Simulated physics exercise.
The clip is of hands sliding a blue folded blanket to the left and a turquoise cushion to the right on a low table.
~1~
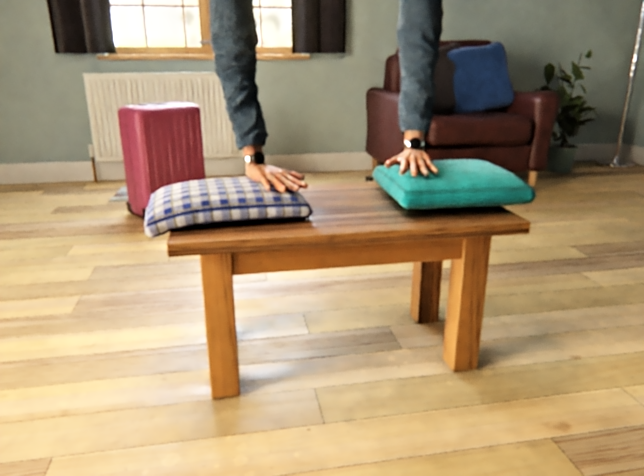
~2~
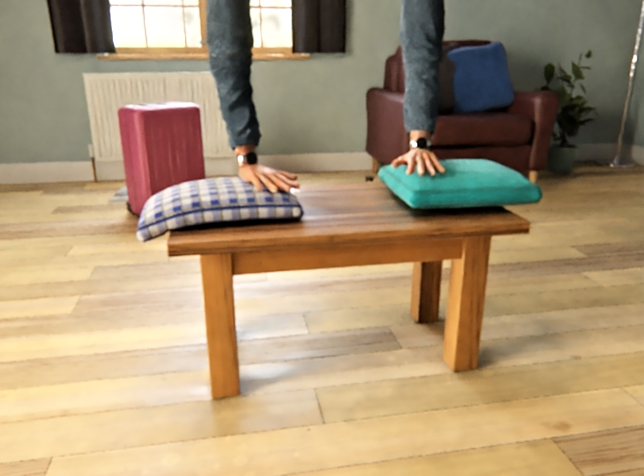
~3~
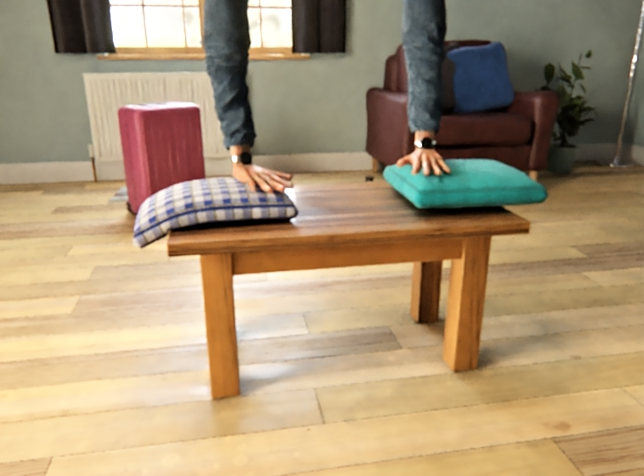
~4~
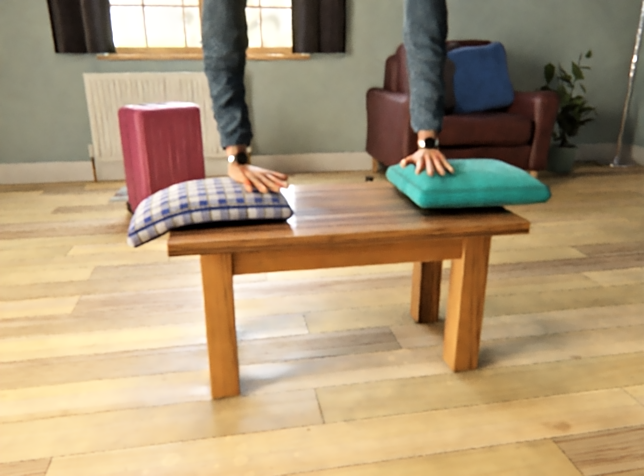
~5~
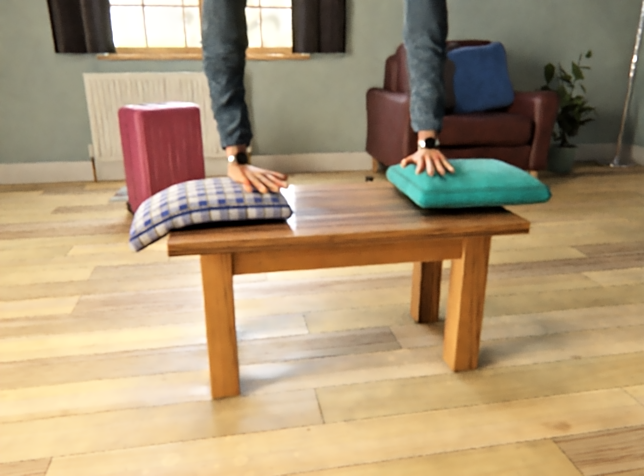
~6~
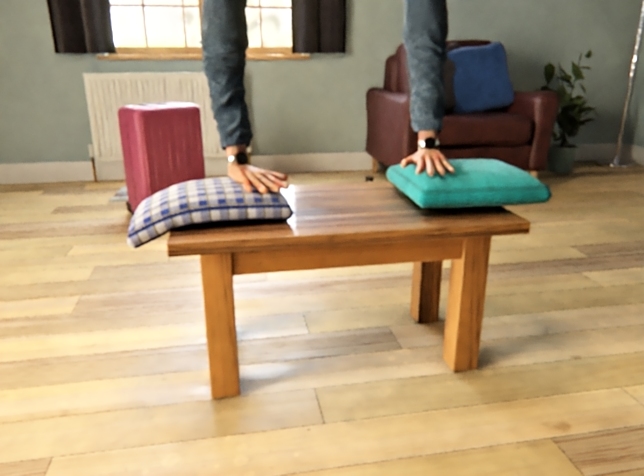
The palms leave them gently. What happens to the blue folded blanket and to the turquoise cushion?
The blue folded blanket remains on top, the turquoise cushion holds its place.
Then, 0.44 s past the final frame, folded blanket unmoved; cushion unmoved.
When it is over, folded blanket unmoved; cushion unmoved. The blue folded blanket holds its place and the turquoise cushion stays up there.
